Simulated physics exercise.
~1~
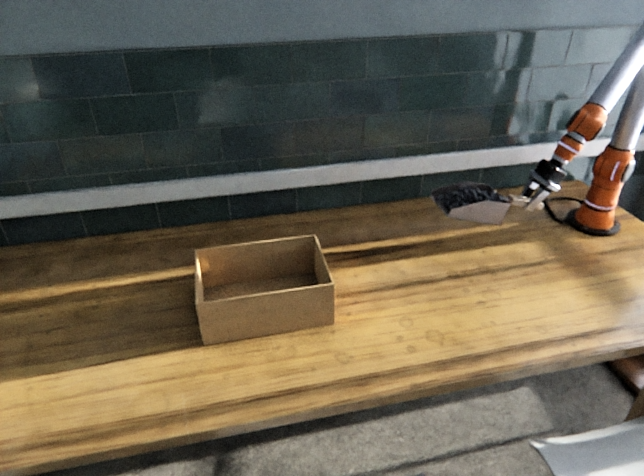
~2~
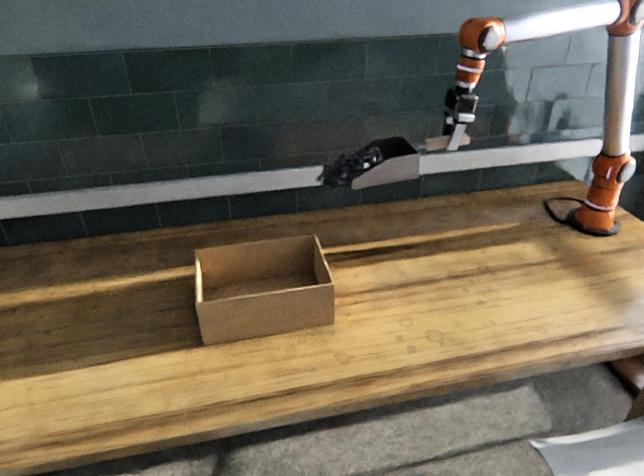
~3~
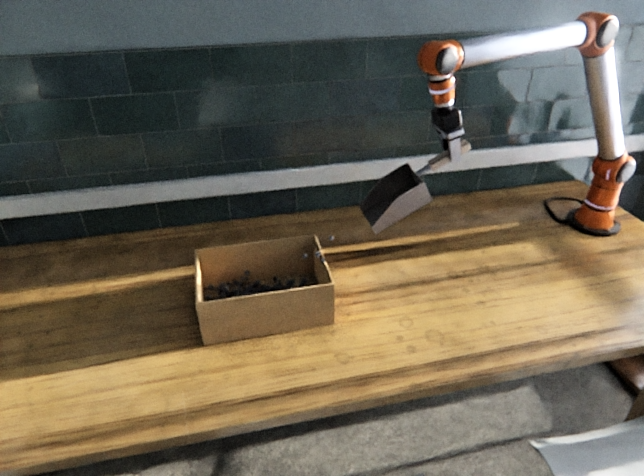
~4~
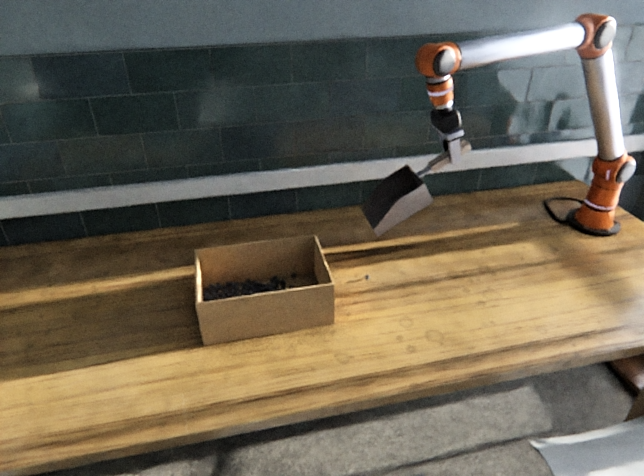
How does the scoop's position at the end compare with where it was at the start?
At the end the scoop is farther to the left than at the start, closer to the open box.
In the video, an orange and silver robot arm lifts a grey scoop of small dark pebbles leftward over a wooden table, tips it toward an open box, and pours them in, ending with the scoop empty, the pebbles in the box and a stray bit beside it.
